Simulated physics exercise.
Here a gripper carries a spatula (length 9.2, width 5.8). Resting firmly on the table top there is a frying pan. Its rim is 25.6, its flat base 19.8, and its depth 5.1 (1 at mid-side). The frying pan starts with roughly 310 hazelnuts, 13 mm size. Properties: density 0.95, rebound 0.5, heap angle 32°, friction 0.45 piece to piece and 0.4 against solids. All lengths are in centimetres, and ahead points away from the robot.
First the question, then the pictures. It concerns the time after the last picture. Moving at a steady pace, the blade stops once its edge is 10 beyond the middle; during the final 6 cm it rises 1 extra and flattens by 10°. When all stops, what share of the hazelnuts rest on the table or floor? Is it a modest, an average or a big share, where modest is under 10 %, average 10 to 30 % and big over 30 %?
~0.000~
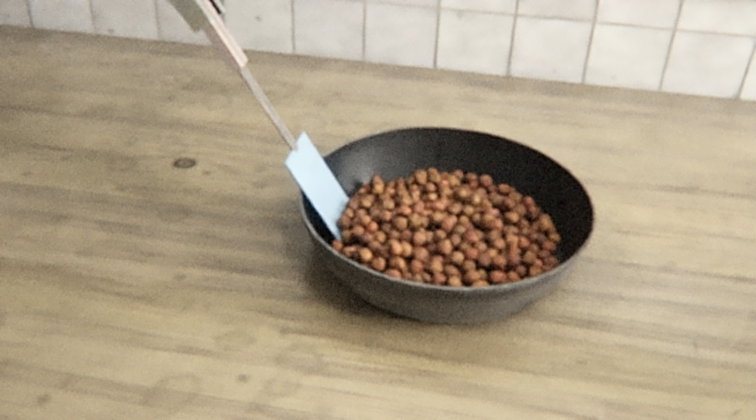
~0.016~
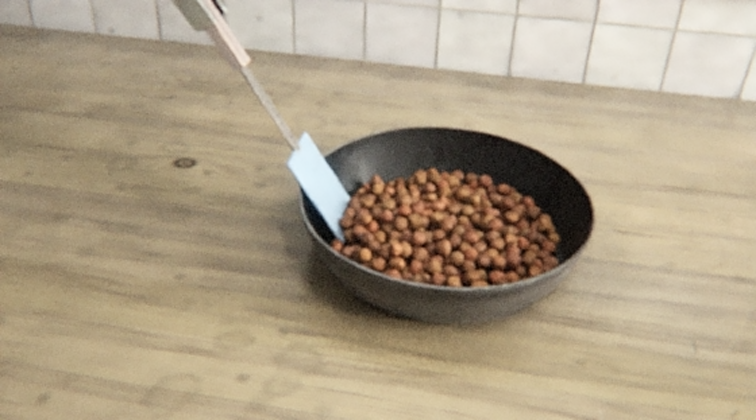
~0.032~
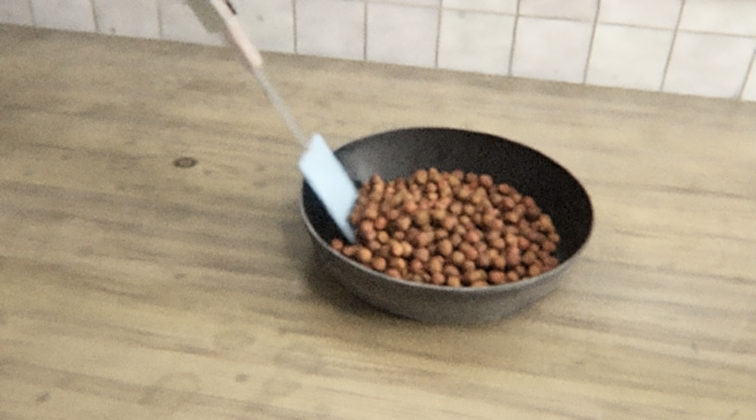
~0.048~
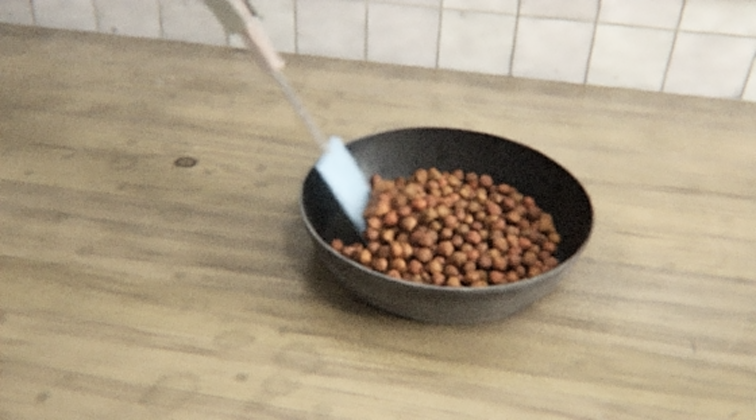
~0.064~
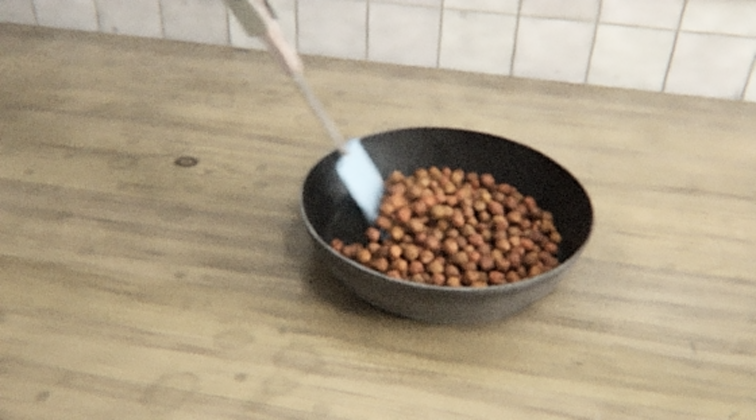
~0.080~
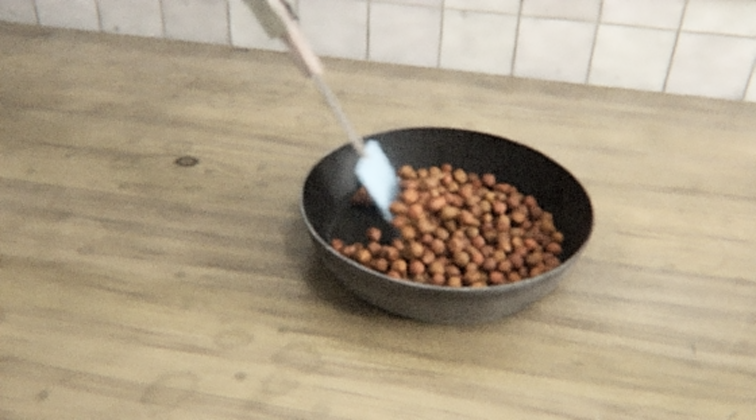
Average.
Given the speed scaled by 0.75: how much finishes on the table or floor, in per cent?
About 5 per cent.
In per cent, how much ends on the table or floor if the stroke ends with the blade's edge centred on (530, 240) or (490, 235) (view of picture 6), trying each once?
Close to 5 and close to 0 per cent, respectively.
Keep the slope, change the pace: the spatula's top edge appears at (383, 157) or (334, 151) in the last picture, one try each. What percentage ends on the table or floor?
Close to 20 per cent in the first try and close to 5 per cent in the second.
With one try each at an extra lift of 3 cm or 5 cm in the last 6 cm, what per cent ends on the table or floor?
15 and 15 per cent.
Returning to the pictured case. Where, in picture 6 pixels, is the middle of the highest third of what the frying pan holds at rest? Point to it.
You'll find it at about (520, 254).
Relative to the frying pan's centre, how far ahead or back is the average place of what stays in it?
Ahead, by about 3.0 cm.
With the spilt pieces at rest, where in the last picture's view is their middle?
At about (688, 264) in the last picture.
By 0.12 s, sloping 58°, highest piece 7 above the table; 314 in the frying pan.
By 0.16 s, sloping 55°, highest piece 7 above the table; 314 in the frying pan.
By 0.38 s, sloping 48°, highest piece 10 above the table; 265 in the frying pan, 25 on the table or floor, 24 on the blade or in flight.
By 1.43 s, sloping 48°, highest piece 5 above the table; 264 in the frying pan, 50 on the table or floor.
Final count, 264 in the frying pan, 50 on the table or floor. That is 16 % on the table or floor.
